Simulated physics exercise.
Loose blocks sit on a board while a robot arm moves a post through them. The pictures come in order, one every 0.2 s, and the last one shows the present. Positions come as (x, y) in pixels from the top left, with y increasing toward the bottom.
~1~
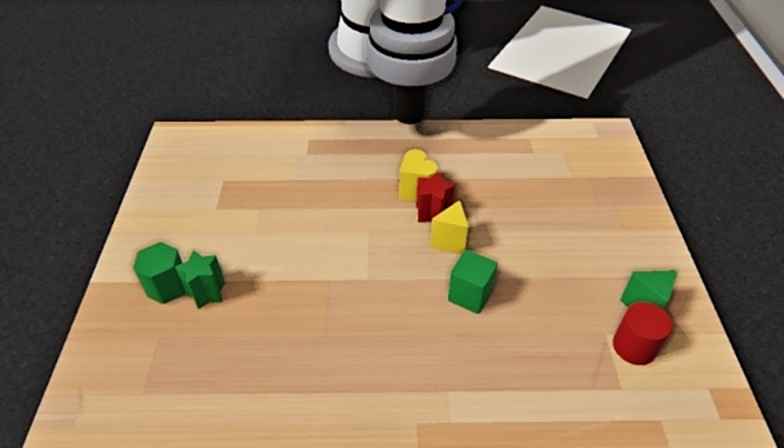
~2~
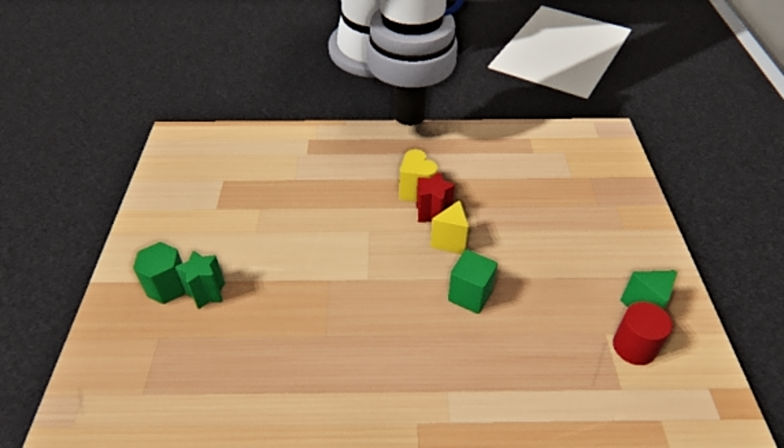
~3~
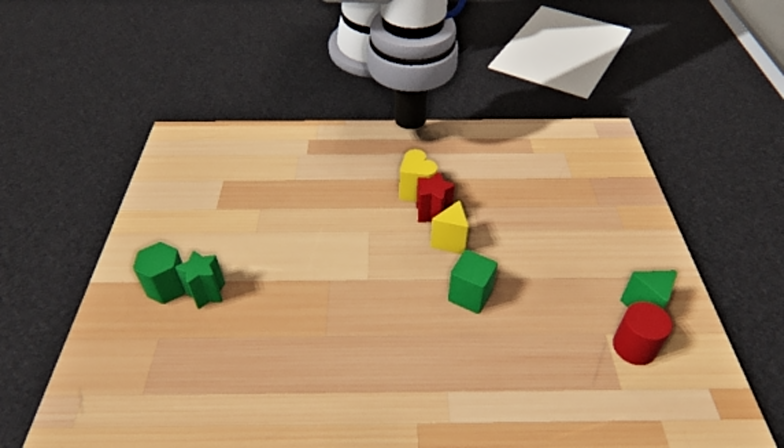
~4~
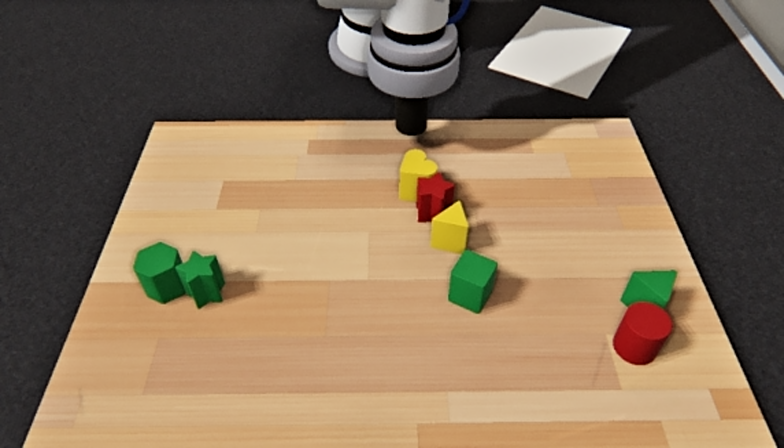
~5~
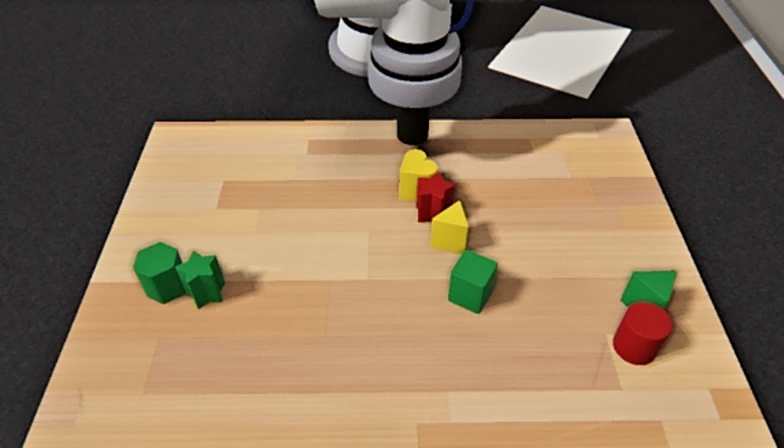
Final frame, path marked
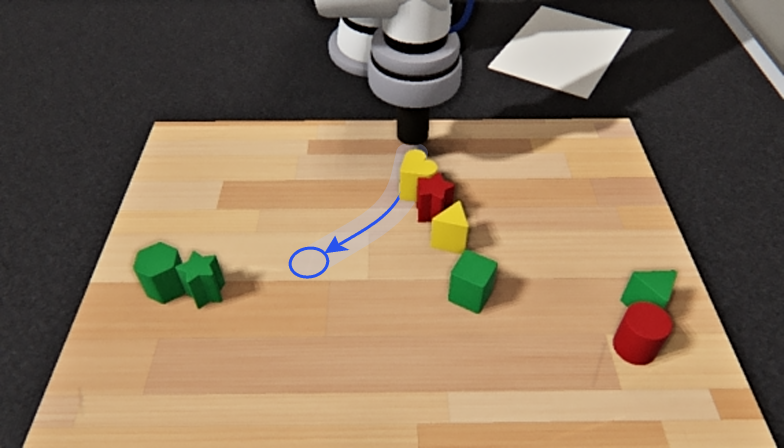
A robot arm moves its black post slightly toward the yellow heart while the blocks stay still.
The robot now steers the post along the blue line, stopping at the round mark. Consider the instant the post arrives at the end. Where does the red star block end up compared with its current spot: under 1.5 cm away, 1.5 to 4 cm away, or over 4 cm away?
The answer is 1.5 to 4 cm.
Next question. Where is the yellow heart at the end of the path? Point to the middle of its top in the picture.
So, by the moment the path ends, you'll find the top centre of the yellow heart at (414, 202).
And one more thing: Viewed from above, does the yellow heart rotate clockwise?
Final answer: No.
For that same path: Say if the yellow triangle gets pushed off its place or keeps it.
That one moves away.
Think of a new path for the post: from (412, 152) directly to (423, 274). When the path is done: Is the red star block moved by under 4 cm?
No
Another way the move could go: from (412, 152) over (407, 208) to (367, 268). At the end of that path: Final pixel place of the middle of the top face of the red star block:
It comes to (457, 217).
Drawn move, from (412, 152) over (402, 193) and (364, 230) to (309, 262).
The first path, step by step. One third of the way, post at (402, 176); yellow heart at (420, 188), turned 30° anticlockwise; red star block at (449, 202), turned 20° anticlockwise; yellow triangle at (462, 222), turned 30° clockwise.
Two thirds of the way, post at (362, 214); yellow heart at (414, 202), turned 85° anticlockwise; red star block at (452, 205), turned 40° anticlockwise; yellow triangle at (466, 224), turned 20° clockwise.
At the end, post at (306, 246); yellow heart at (414, 202), turned 85° anticlockwise; red star block at (452, 205), turned 40° anticlockwise; yellow triangle at (466, 224), turned 20° clockwise.
